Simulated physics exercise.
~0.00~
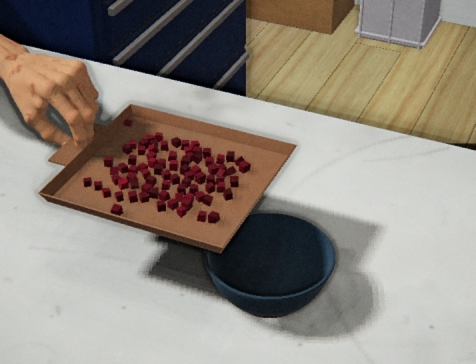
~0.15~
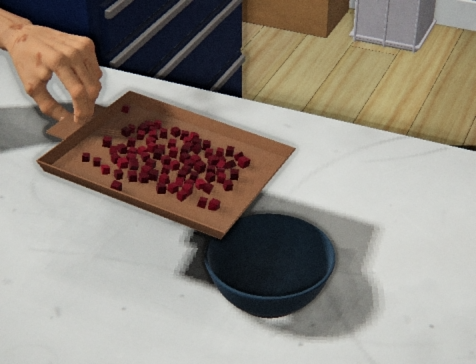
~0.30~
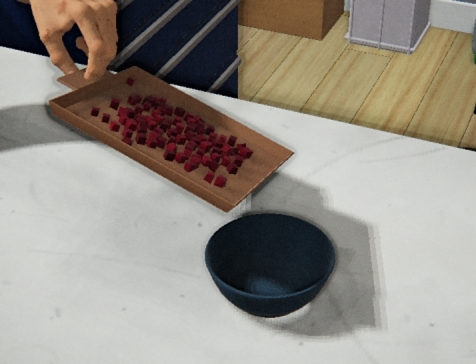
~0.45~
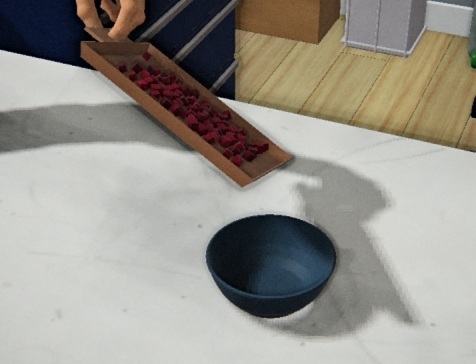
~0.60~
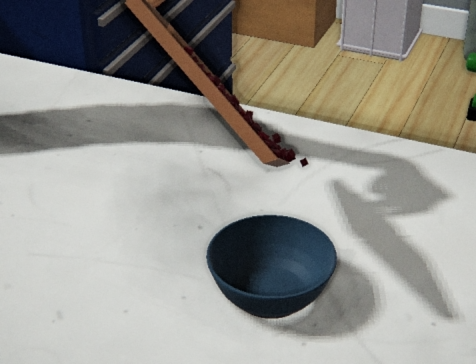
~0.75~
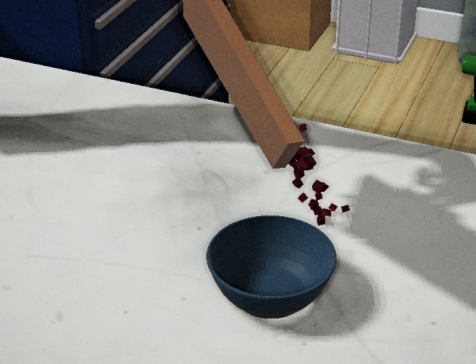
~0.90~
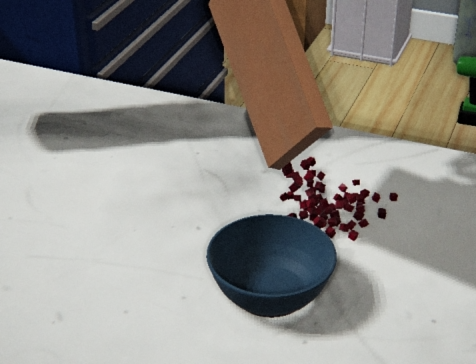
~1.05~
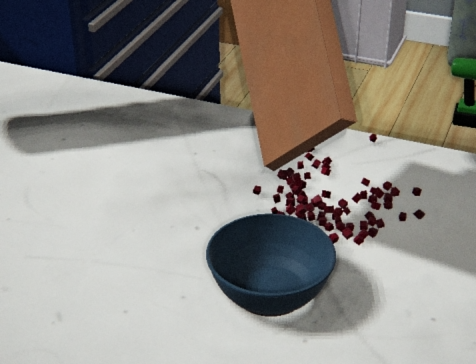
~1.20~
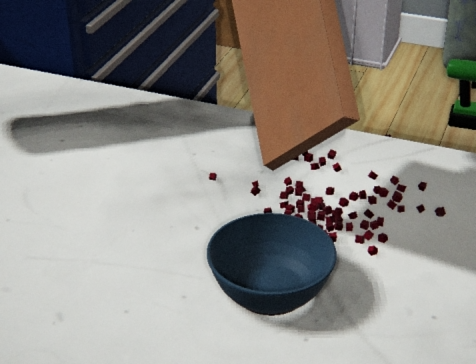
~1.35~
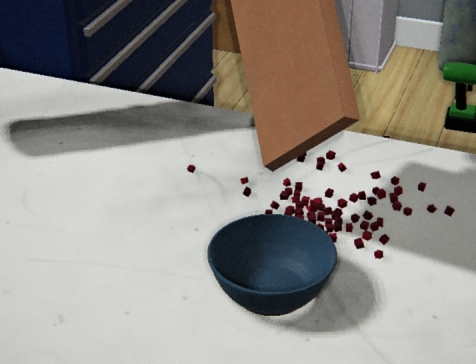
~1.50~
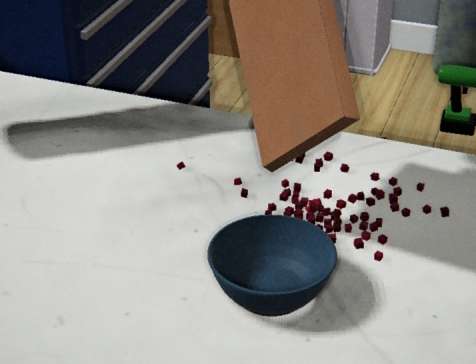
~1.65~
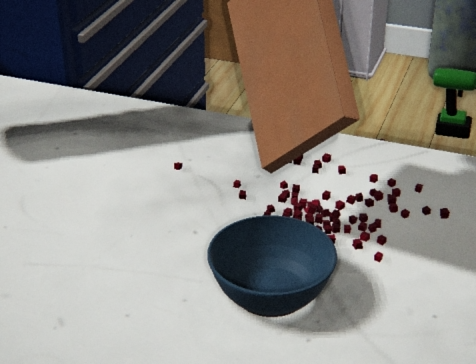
A hand lifted a brown tray of small dark red cubes over a white counter and tipped it steeply to the right, but the cubes tumbled out behind the blue bowl and scattered across the countertop, leaving the tray tilted and still above them.
